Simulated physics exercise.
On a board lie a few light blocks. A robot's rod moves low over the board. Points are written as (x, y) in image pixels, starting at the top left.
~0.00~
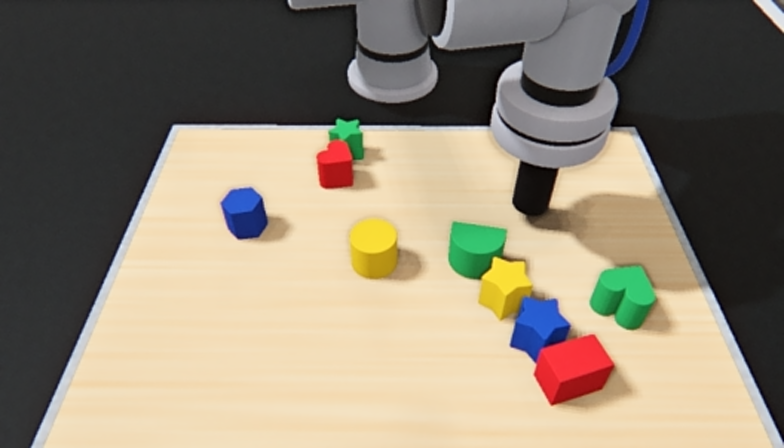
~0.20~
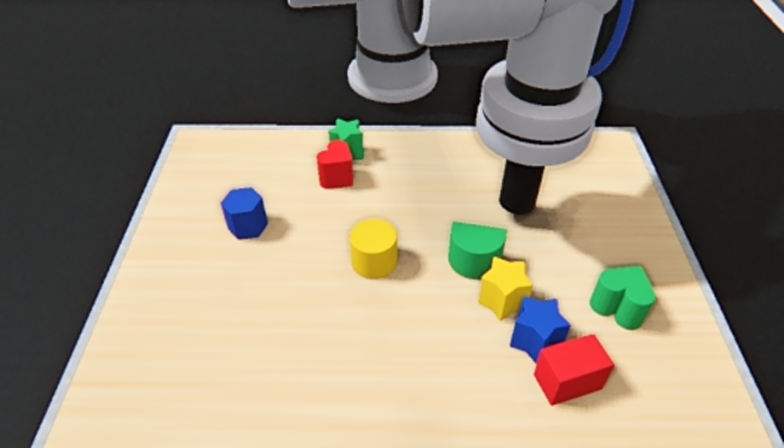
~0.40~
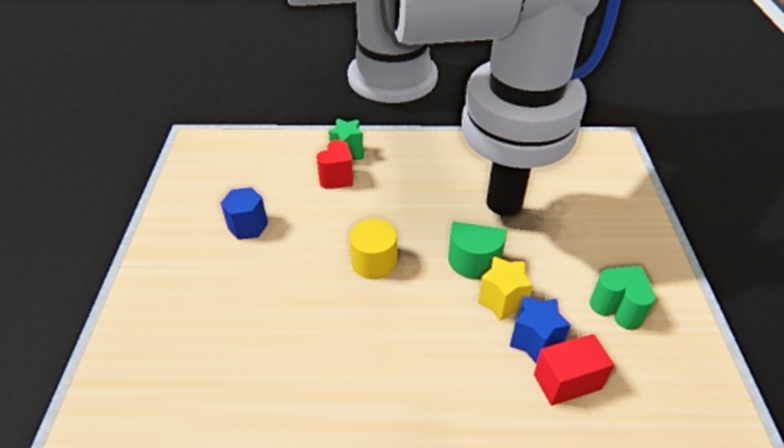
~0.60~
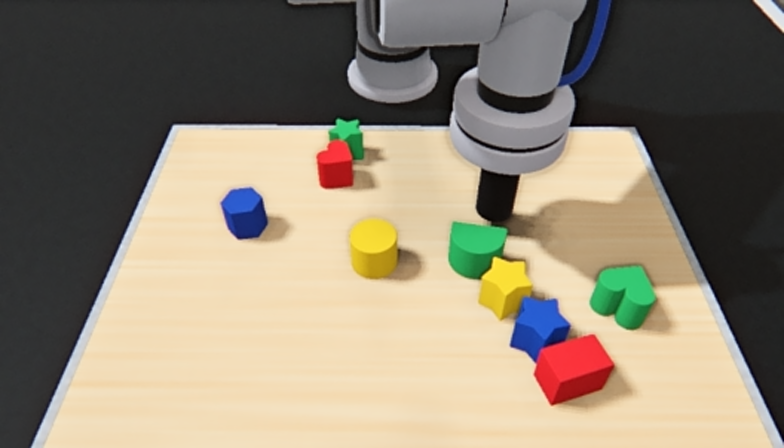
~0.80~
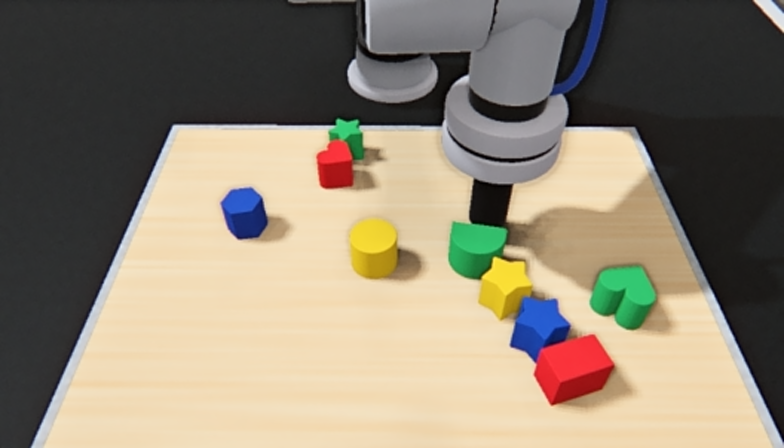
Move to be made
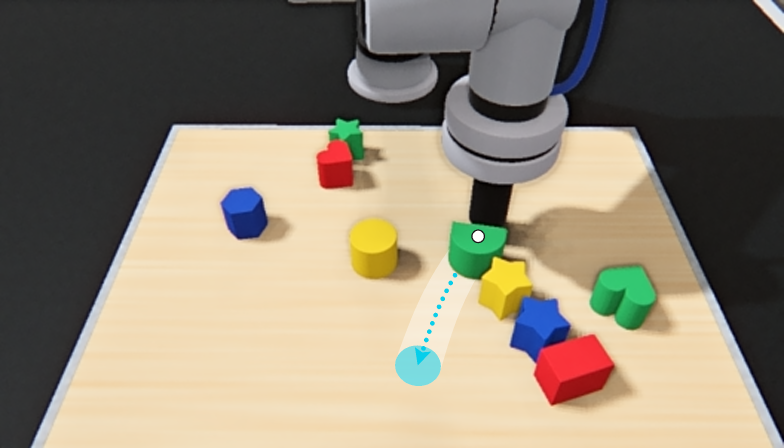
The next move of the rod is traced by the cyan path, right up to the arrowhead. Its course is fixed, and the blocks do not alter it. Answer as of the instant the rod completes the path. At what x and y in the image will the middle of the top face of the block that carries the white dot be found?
Close to (415, 381).
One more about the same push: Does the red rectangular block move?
I believe not.
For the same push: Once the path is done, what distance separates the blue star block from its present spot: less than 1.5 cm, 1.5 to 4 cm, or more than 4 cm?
It shifts by less than 1.5 cm.
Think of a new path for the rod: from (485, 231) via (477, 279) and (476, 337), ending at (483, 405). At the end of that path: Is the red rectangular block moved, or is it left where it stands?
The red rectangular block will not stay where it is.
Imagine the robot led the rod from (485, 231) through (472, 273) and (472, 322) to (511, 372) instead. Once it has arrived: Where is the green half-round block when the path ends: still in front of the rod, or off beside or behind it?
Final position: To the side or behind.
Drawn move, from (485, 231) by way of (459, 268) and (437, 312) to (418, 365); the dot is on the green half-round block.
On the path given first. One third of the way, rod at (461, 255); green half-round block at (458, 271); yellow star block at (507, 289), turned 50° anticlockwise.
Two thirds of the way, rod at (438, 300); green half-round block at (436, 321), turned 15° anticlockwise; yellow star block at (505, 292), turned 70° anticlockwise; blue star block at (547, 315).
At the end, rod at (419, 353); yellow circular block still; green half-round block at (415, 381), turned 15° anticlockwise; yellow star block at (505, 292), turned 70° anticlockwise; blue star block at (547, 315); red rectangular block still.
